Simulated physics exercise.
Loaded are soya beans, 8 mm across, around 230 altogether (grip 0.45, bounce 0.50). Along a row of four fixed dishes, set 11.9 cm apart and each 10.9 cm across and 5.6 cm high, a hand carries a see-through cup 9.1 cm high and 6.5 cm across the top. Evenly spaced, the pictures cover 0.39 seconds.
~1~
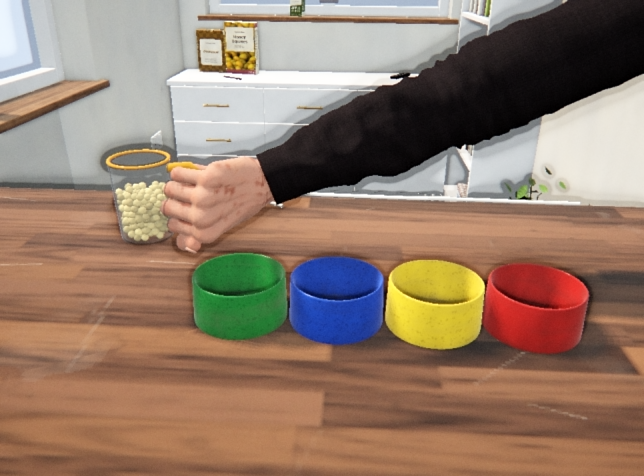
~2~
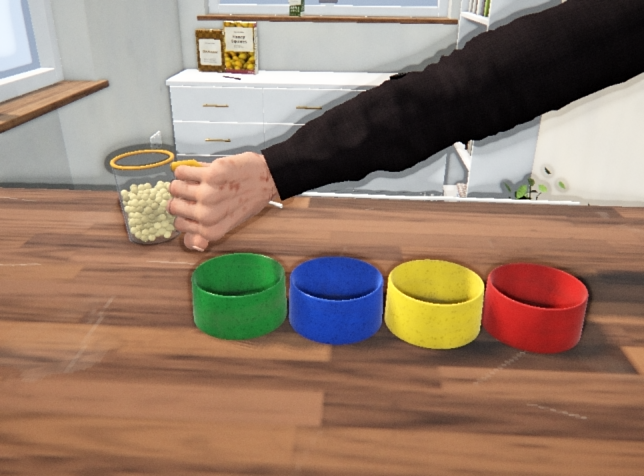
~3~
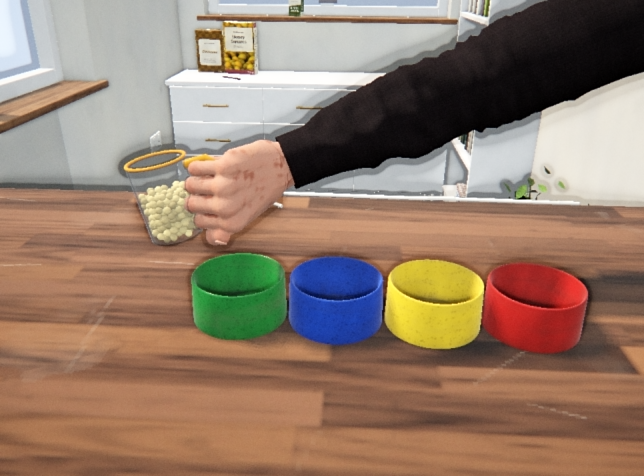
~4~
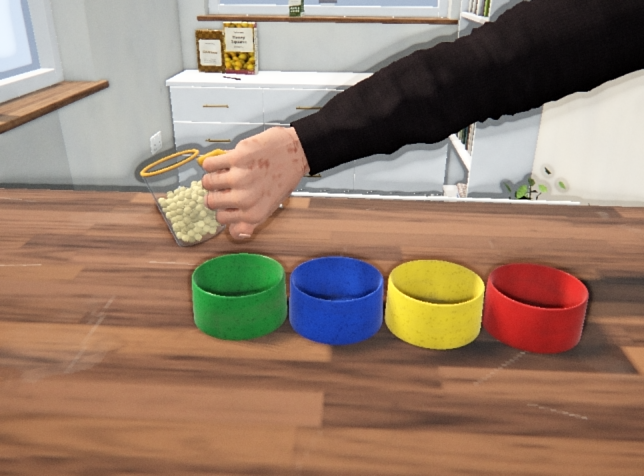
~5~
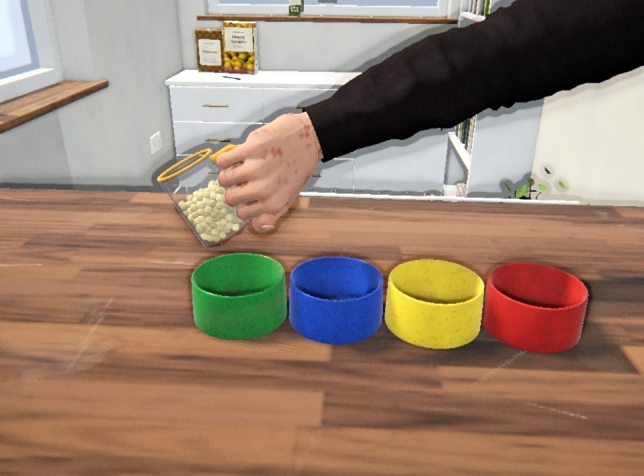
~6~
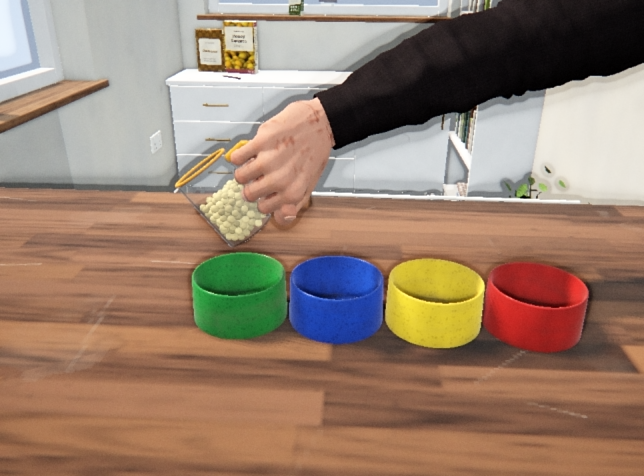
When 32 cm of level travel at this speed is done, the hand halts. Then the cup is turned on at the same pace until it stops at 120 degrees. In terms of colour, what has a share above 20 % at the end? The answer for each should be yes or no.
Red dish - no, blue dish - yes, green dish - no, yellow dish - no, counter - no.
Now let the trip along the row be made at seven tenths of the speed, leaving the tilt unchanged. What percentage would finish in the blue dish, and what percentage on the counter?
Blue: 80; counter: 10.
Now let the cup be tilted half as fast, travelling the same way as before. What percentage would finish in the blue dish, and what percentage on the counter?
Then blue ends at 100 and the counter at 0.
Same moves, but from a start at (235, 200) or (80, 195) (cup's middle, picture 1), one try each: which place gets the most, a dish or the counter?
The winner: Yellow; blue.
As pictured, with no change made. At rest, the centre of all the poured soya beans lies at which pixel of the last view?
Roughly (340, 306).
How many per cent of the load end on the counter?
About 5 percent.
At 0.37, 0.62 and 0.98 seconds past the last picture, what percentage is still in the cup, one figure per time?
Going in order, it reads 100, then 100, and finally 35 per cent.
Then, 0.37 s after the last picture, tilt 76 degrees; cup holds 100 %.
Then, 0.62 s after the last picture, tilt 103 degrees; cup holds 100 %.
Then, 0.98 s after the last picture, tilt 120 degrees; cup holds 35 %, blue 55 %.
In the end, red 0 %, blue 95 %, green 0 %, yellow 0 %, counter 5 %.
